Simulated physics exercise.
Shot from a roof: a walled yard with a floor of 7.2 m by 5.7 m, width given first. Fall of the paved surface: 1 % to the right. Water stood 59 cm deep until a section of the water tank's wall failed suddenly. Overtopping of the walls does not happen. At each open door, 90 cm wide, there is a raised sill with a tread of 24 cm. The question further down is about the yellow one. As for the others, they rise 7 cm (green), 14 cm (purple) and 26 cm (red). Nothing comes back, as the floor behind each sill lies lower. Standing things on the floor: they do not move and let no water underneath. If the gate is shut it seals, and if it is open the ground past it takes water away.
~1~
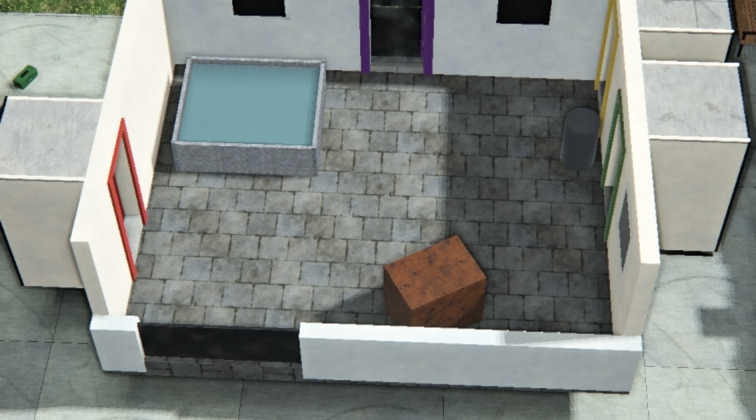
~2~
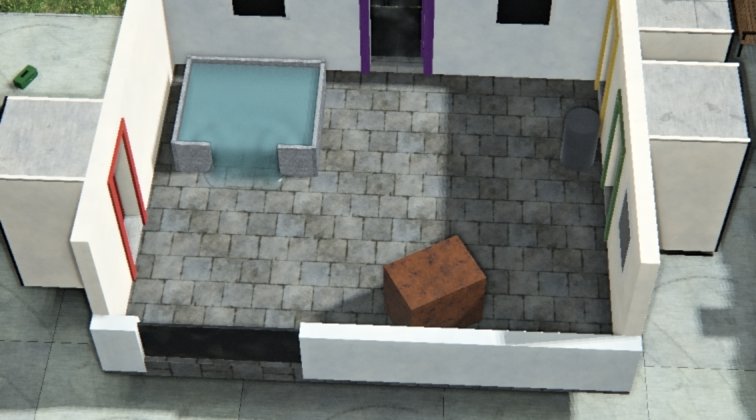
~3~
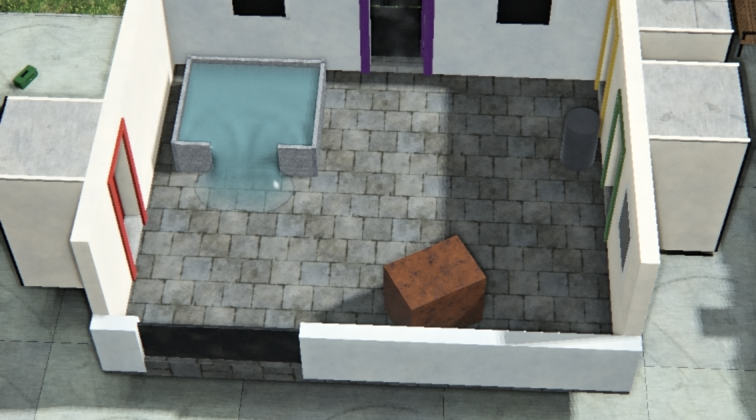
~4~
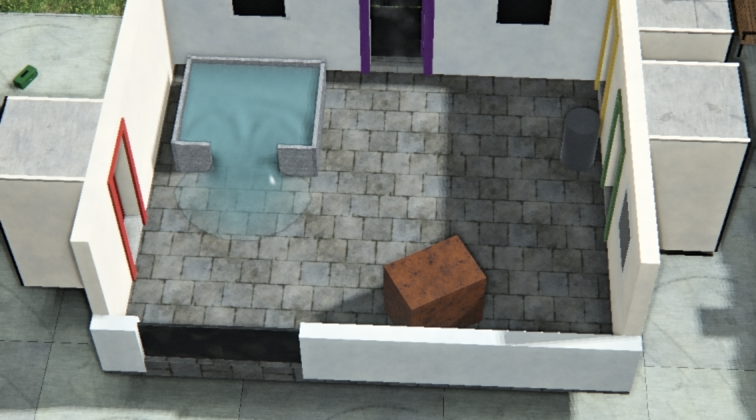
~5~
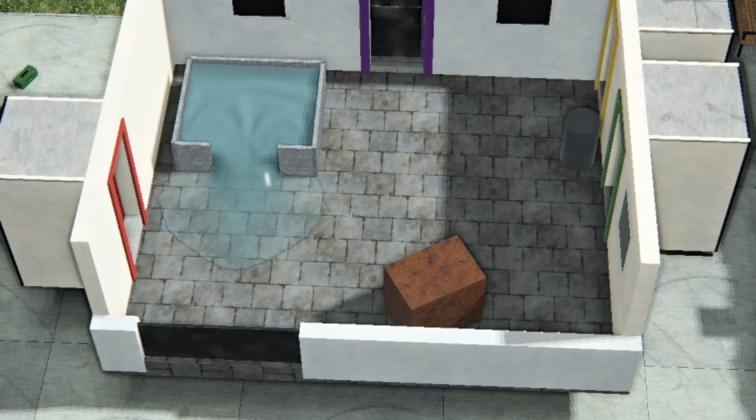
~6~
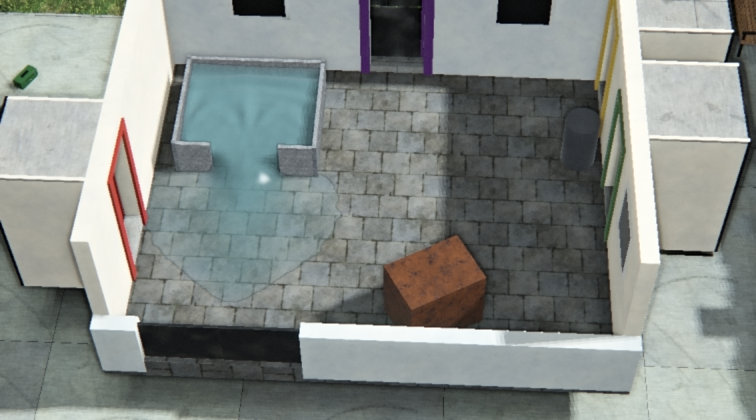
A walled yard with a stone floor held a full tank in its back left corner, then the tank's front opened and water poured out, spreading across the paving toward the front wall.
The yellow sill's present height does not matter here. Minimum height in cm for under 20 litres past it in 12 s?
Approx. 8.5 cm.
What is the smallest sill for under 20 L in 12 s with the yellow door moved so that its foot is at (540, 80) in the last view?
Roughly 8.0 cm.
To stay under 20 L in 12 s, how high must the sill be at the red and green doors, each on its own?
Roughly 10.0 cm for the red door and roughly 7.5 cm for the green door.
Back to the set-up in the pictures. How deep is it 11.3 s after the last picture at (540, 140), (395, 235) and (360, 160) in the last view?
Close to 10, 4 and 1 cm, one after the other.
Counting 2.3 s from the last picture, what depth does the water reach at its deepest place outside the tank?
Up to some 29 centimetres, I'd say.
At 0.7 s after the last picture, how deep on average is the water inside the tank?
It averages near 40 cm.
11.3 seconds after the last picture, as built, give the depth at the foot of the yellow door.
You'd measure close to 11.0 cm there.
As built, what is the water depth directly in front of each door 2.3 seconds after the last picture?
Depths in cm - yellow: 0, green: 0, purple: 0, red: 10.
Then, 0.7 s after the last picture water covers 30 % of the floor, deepest (33 cm) near (244, 178); it has not reached the yellow door.
Then, 2.3 s after the last picture water covers 40 % of the floor, deepest (29 cm) near (379, 357); it has not reached the yellow door.
Then, 11.3 s after the last picture water covers 95 % of the floor, deepest (12 cm) near (392, 347); 11 cm at the yellow door, 0 litres in over its 24 cm sill.
At the yellow door as built, the water peaked near 12 cm, 9.7 s after the last picture.
Run again over the same 12 s with other heights there, 30 litres in over 7.5 cm, 5 litres over 10.5 cm. The limit of 20 litres is kept from about 8.5 cm up.
